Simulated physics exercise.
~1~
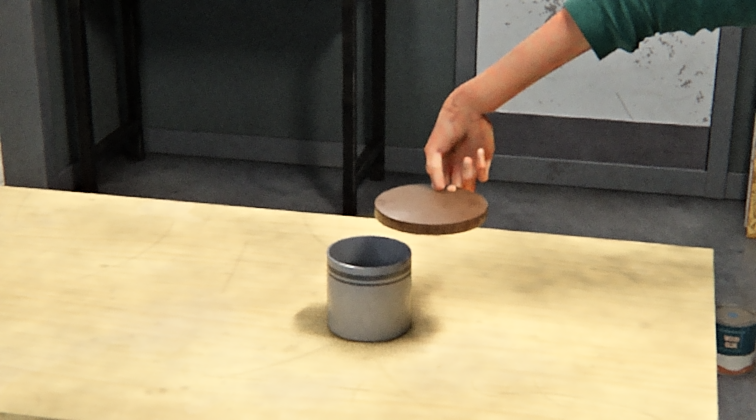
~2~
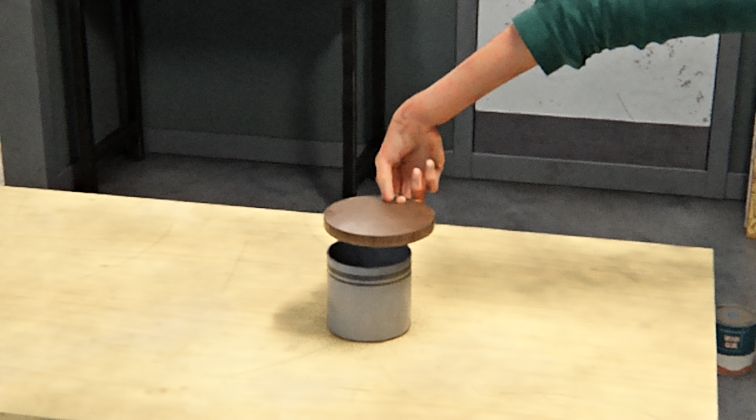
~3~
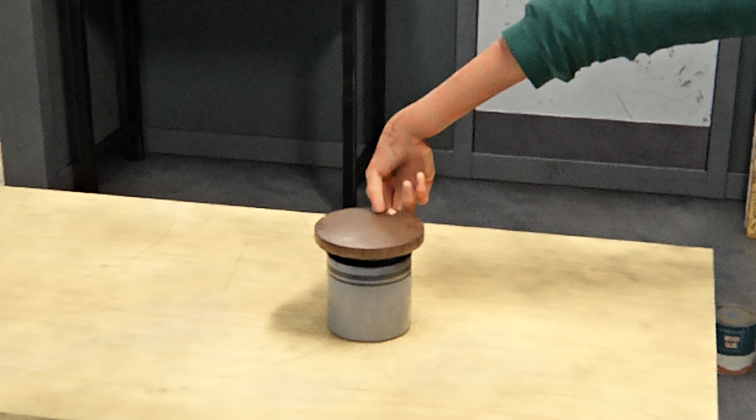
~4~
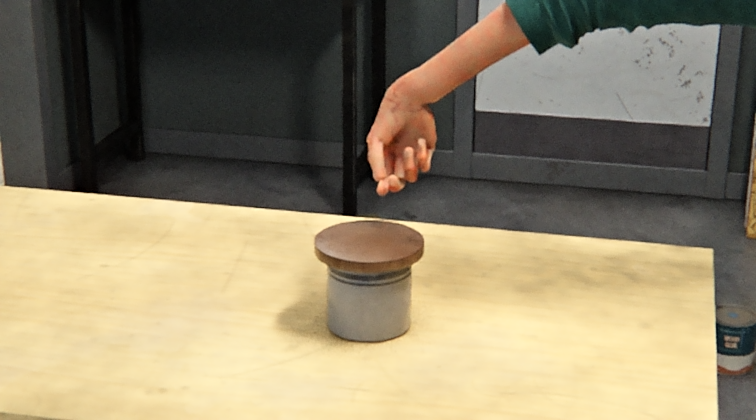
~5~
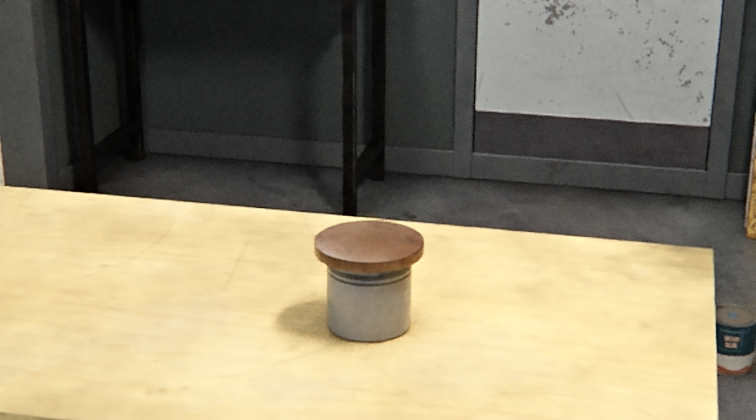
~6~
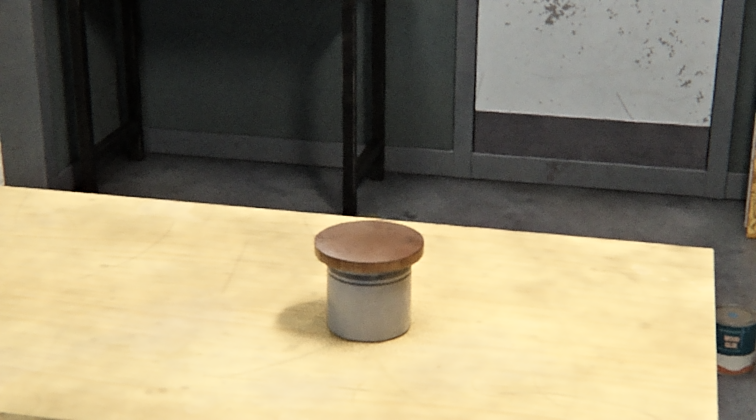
On a pale wooden tabletop in a workshop-like room, a hand in a green sleeve moves a brown coaster left and lowers it onto the rim of a grey cylindrical container, then lets go and withdraws, leaving the coaster resting still over the opening.
